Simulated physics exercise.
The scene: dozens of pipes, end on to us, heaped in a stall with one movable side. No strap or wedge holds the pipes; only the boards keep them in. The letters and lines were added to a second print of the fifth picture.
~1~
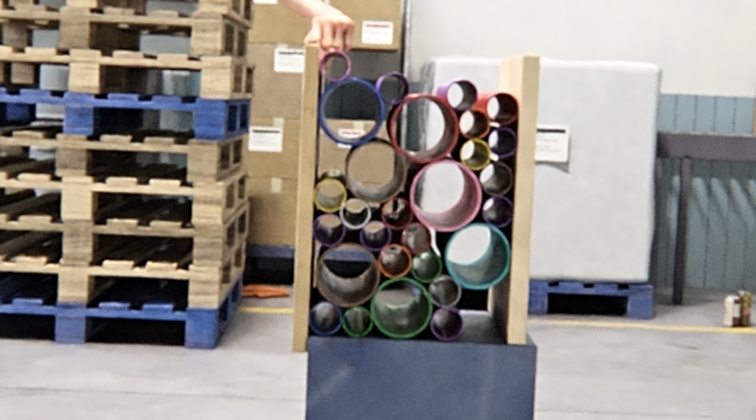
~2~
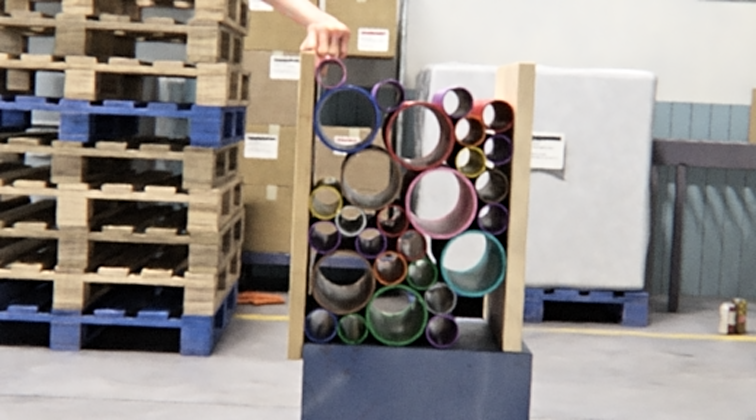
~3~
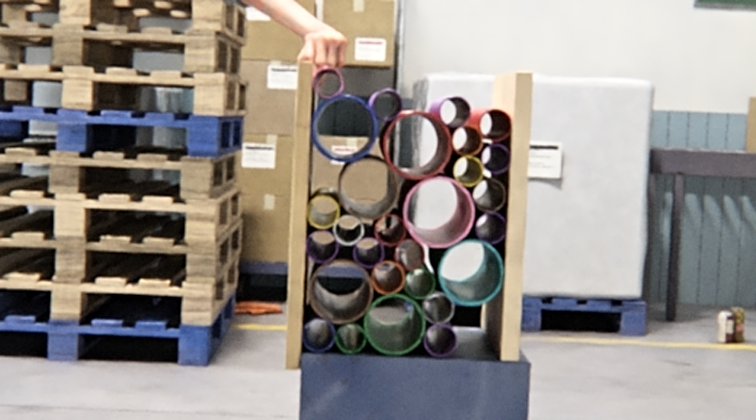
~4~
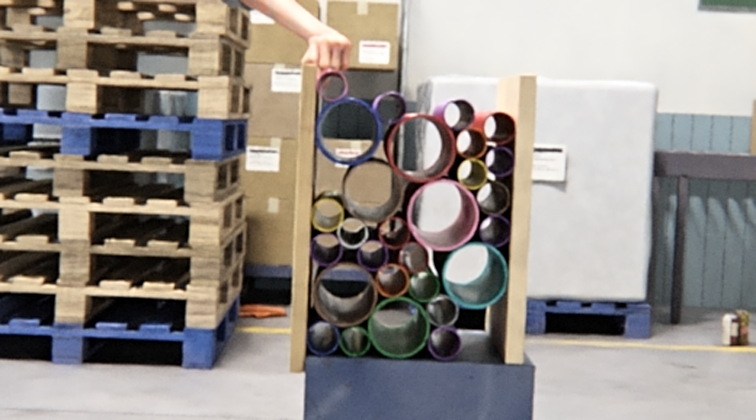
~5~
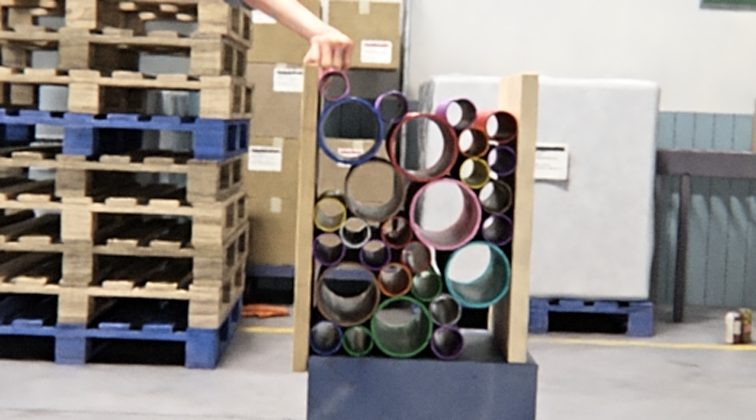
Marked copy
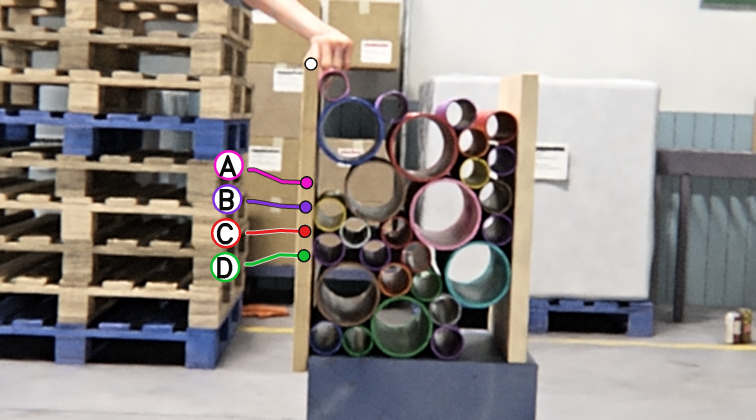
A hand rests on colourful pipes stacked between two upright boards, and nothing visibly shifts.
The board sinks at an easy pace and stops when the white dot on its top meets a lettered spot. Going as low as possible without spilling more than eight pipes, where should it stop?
Lower it to D and no more.
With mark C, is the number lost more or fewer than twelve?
It loses fewer than twelve.
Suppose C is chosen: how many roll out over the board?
At C the number is three.
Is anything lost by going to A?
Yes, at A.
On the marked copy, A at (307, 183); B at (306, 207); C at (305, 231); D at (304, 256); the white dot at (311, 64).
Following D. Soon after the start, top of the board (316, 144).
Later, top of the board (312, 232).
In the end, top of the board (312, 256), about four out over the board.
As for the rest, A one out over the board; B three out over the board; C three out over the board.
